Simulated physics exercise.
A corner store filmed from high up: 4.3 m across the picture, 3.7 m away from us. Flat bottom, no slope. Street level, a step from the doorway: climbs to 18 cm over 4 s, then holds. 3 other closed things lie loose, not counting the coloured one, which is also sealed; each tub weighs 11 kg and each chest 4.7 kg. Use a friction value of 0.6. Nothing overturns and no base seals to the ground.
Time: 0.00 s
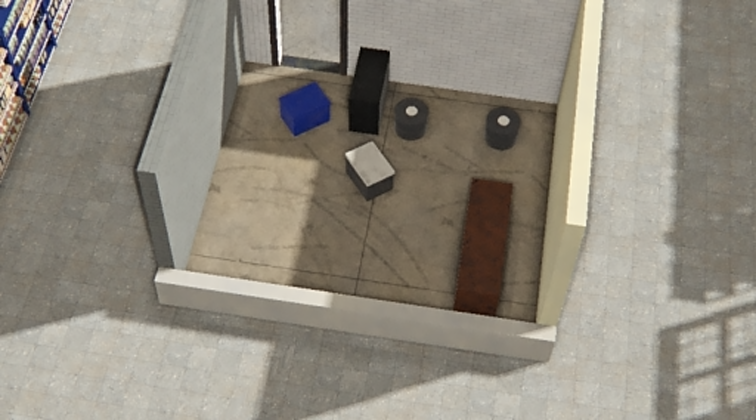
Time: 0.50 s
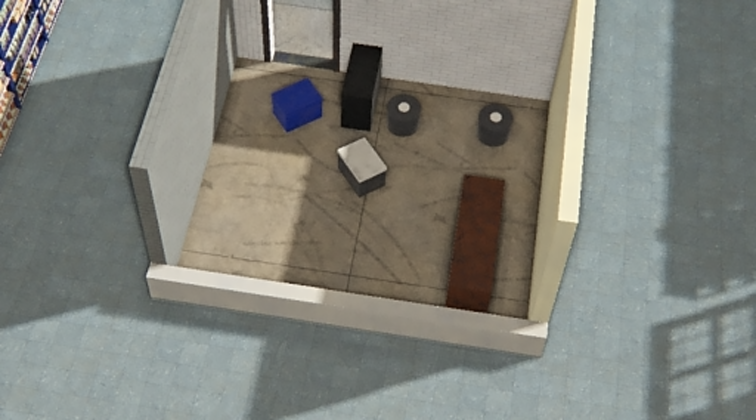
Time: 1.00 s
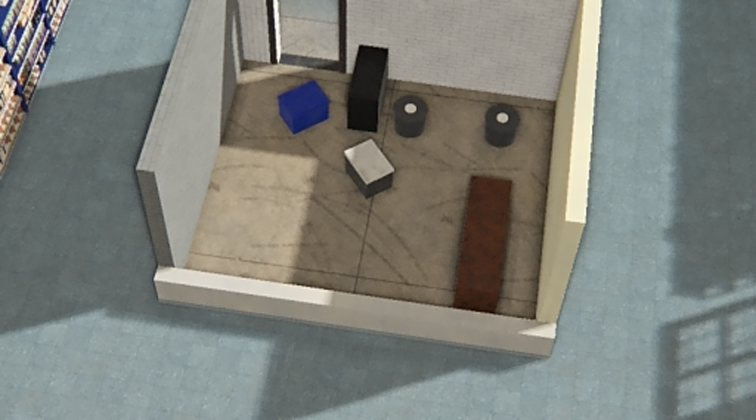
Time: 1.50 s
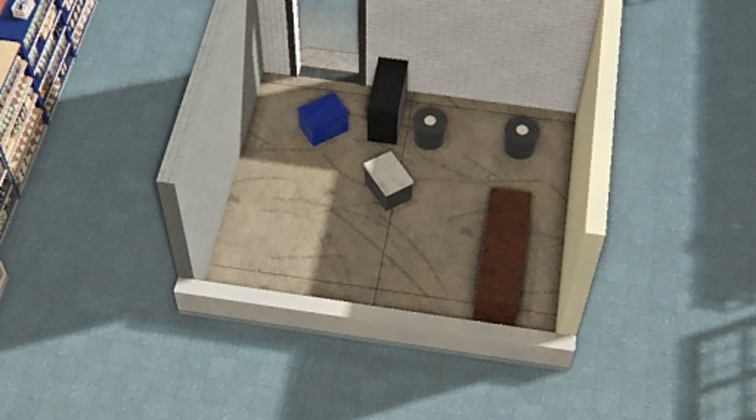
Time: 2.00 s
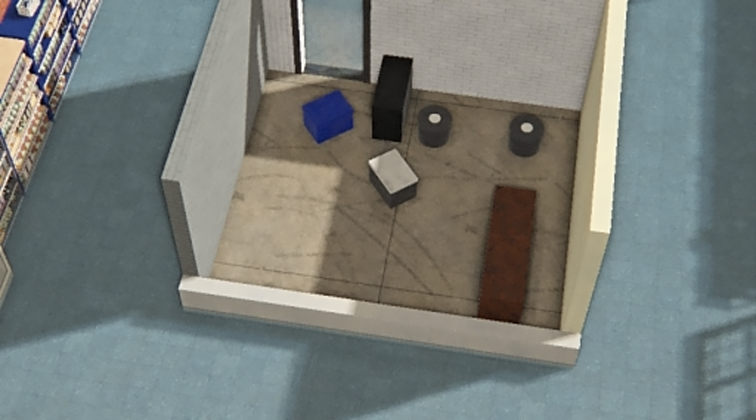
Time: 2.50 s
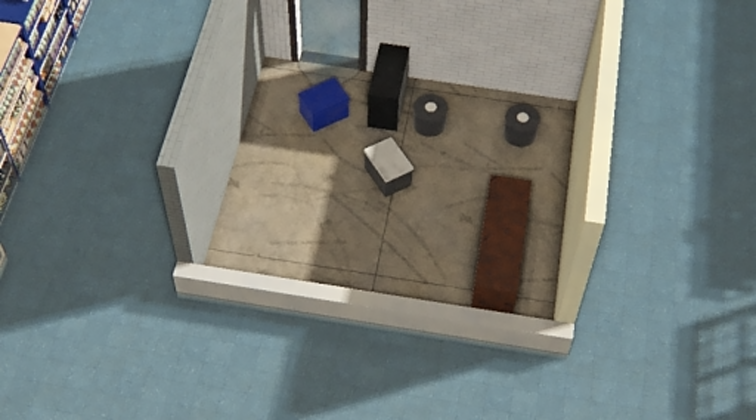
In a corner store seen from high above, a blue chest, a black upright unit and other items stay still on the floor while bluish water covers the grey paving outside and the view shifts slightly.
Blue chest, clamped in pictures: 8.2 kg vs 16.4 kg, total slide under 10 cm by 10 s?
Neither.
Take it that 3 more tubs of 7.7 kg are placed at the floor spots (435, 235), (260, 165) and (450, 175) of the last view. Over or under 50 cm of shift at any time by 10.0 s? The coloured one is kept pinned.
Taking them in order, the first is inside the line, the second beyond the line and the third inside the line.
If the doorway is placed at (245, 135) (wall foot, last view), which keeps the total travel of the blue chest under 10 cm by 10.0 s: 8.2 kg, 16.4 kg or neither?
In that case neither load is enough.
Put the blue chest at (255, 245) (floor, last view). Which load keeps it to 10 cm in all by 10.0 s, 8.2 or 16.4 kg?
Note: None OK.
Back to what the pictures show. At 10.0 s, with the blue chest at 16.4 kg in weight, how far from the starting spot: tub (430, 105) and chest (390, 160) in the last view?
In that order: 0 cm, 100 cm.
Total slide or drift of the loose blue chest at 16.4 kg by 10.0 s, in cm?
Close to 100 cm, all told.
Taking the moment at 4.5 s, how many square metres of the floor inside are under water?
The covered patch comes to about 3.5 m2.
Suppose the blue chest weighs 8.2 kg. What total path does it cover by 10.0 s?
Total path: Roughly 450 cm.
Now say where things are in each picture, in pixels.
In the first picture, the blue chest at (305, 100), on the bottom; water covers 0.0 m2; 0 of 4 have shifted.
In the second picture, the blue chest at (297, 96) rests on the ground; 0.0 m2 under water; 0 of 4 have shifted.
In the third picture, the blue chest at (303, 98) rests on the ground; water covers 0.0 m2; 0 of 4 have shifted.
In the fourth picture, the blue chest at (323, 110), on the bottom; water covers 0.0 m2; 0 of 4 have shifted.
In the fifth picture, the blue chest at (328, 108) rests on the ground; water covers 0.0 m2; 0 of 4 have shifted.
In the sixth picture, the blue chest at (324, 95) rests on the ground; 0.3 m2 under water; 0 of 4 have shifted.
After 3.5 s the blue chest would be 13 cm from its start with 8.2 kg and 0 cm from its start with 16.4 kg; 4 cm of water round it then.
After 4.5 s the blue chest would be 80 cm from its start with 8.2 kg and 17 cm from its start with 16.4 kg; 5 cm of water round it then.
After 7.0 s the blue chest would be 251 cm from its start with 8.2 kg and 92 cm from its start with 16.4 kg; 5 cm of water round it then.
After 10.0 s the blue chest would be 319 cm from its start with 8.2 kg and 106 cm from its start with 16.4 kg; 6 cm of water round it then.
